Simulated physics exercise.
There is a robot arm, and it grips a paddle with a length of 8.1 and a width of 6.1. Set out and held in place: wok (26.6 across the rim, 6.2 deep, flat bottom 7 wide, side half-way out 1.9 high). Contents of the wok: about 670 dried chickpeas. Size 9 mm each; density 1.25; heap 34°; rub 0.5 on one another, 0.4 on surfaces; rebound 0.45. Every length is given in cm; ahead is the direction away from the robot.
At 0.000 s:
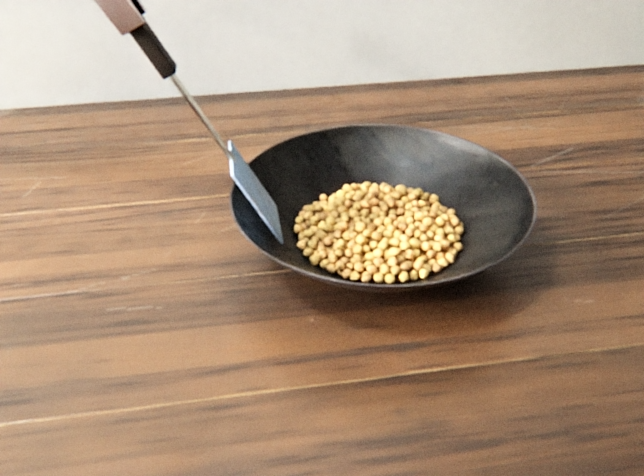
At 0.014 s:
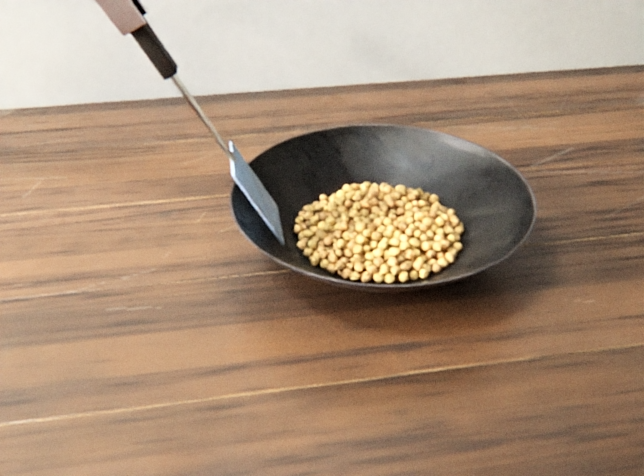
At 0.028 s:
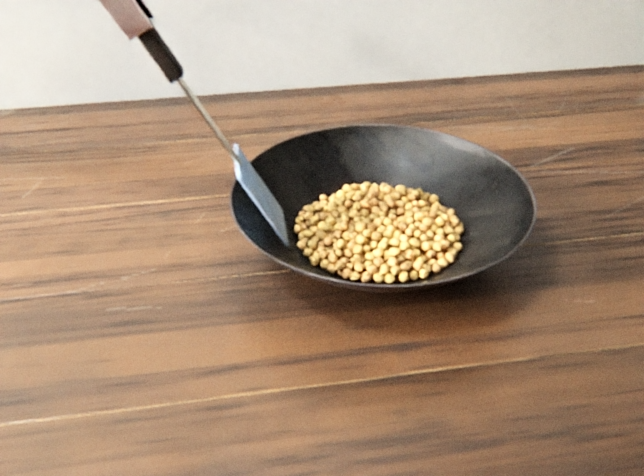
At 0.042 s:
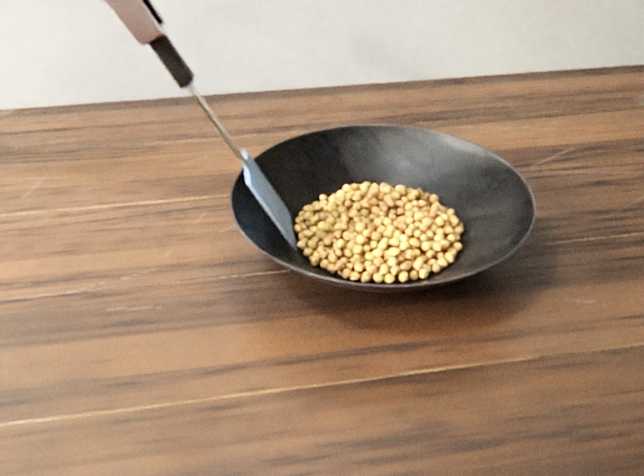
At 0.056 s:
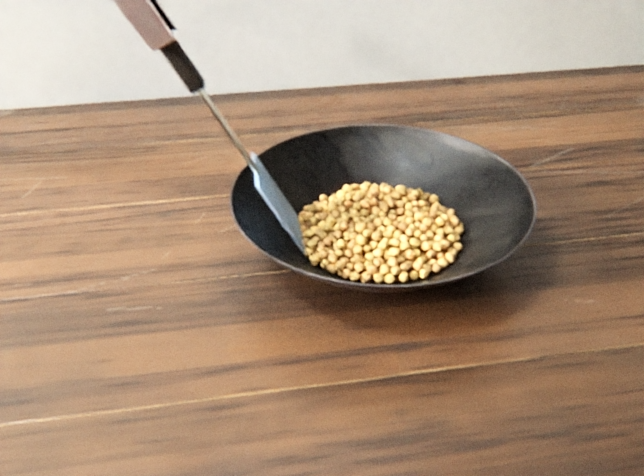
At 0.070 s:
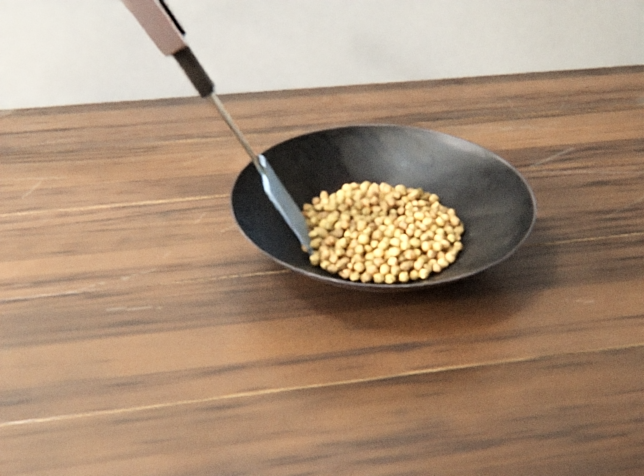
A robot arm's spatula slid slowly down and to the right inside a dark wok on a wooden table, reaching the left edge of a pile of dried chickpeas, which barely shifted.
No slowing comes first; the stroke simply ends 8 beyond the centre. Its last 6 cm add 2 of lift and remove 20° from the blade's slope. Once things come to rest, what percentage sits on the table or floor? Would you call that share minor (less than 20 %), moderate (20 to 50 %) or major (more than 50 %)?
I would call it minor.
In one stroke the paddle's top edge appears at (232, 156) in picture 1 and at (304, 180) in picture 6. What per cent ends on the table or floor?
Roughly 30 percent ends up there.
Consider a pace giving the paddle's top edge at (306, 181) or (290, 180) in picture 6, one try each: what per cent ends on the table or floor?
Close to 35 per cent in the first try and close to 25 per cent in the second.
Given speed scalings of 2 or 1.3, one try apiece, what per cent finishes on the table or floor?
I'd expect close to 25 and then close to 10 percent.
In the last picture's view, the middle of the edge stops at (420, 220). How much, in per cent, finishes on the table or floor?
Estimate: Approx. 0 %.
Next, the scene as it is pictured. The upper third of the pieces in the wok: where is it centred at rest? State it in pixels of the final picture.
Pixel estimate: About (477, 203).
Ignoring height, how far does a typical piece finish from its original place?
Somewhere around 4 centimetres, I'd say.
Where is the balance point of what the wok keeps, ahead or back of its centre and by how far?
Roughly 4.5 centimetres ahead.
After 0.17 s, sloping 63°, highest piece 4 above the table; 673 in the wok.
After 0.27 s, sloping 56°, highest piece 7 above the table; 673 in the wok.
After 0.52 s, sloping 43°, highest piece 7 above the table; 641 in the wok, 26 on the table or floor, 6 on the blade or in flight.
After 1.57 s, sloping 43°, highest piece 7 above the table; 638 in the wok, 35 on the table or floor.
In the end, 638 in the wok, 35 on the table or floor. That is 5 % on the table or floor.
